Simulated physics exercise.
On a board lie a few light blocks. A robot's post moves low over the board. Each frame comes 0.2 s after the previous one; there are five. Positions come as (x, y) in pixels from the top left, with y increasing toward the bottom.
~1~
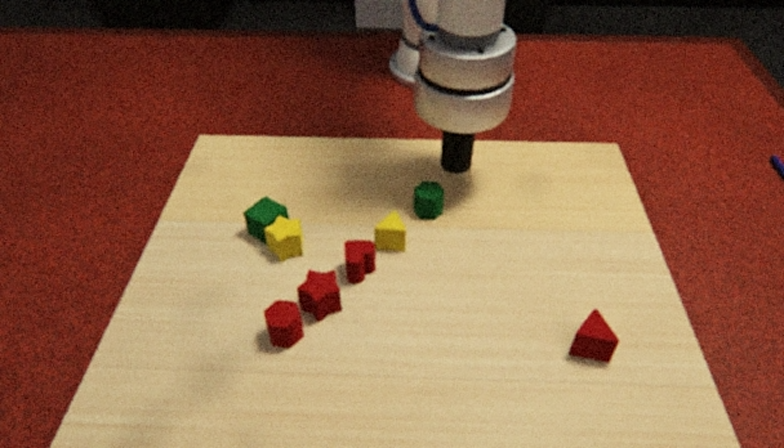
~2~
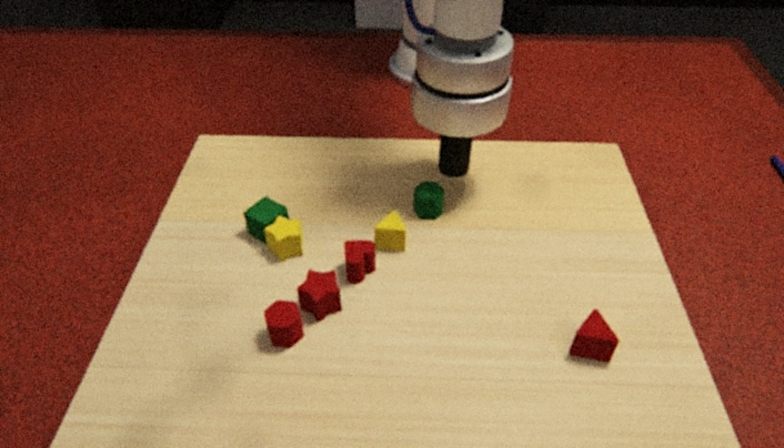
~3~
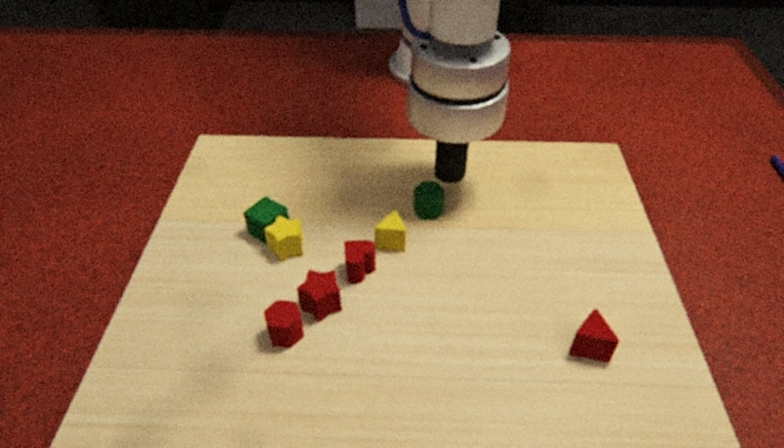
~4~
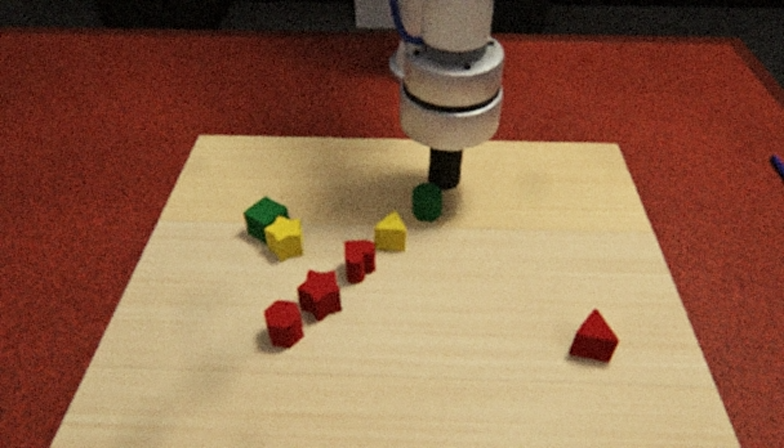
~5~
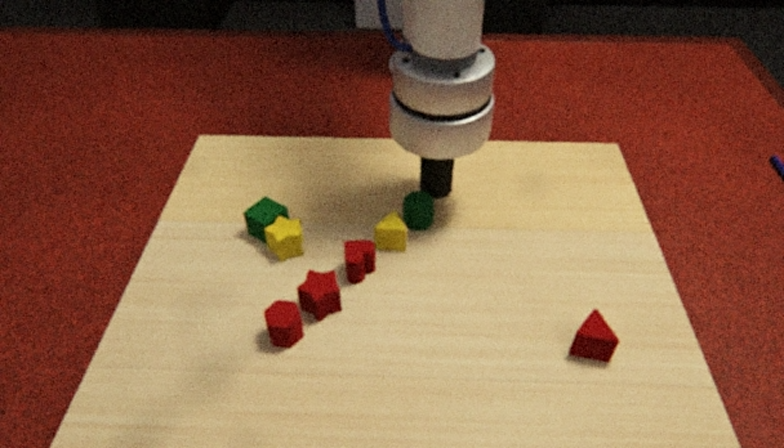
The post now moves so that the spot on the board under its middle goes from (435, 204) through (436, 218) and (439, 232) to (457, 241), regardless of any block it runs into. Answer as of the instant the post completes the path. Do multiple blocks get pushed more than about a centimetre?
It seems not.
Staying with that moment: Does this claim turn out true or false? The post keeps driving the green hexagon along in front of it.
My answer: False.
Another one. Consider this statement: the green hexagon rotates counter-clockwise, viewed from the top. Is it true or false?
The statement is false.
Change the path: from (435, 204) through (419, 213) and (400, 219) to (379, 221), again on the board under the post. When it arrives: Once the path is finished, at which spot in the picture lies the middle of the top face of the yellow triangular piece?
It should be at about (371, 239).
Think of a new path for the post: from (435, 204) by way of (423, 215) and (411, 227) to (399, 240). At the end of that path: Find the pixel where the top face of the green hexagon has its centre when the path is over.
The top centre is at (378, 237).
On the path given first. Halfway along, post (437, 210); yellow triangular piece (389, 222); green hexagon (411, 214), turned 55° clockwise.
At the end, post (459, 226); yellow triangular piece (387, 223); green hexagon (410, 216), turned 60° clockwise.
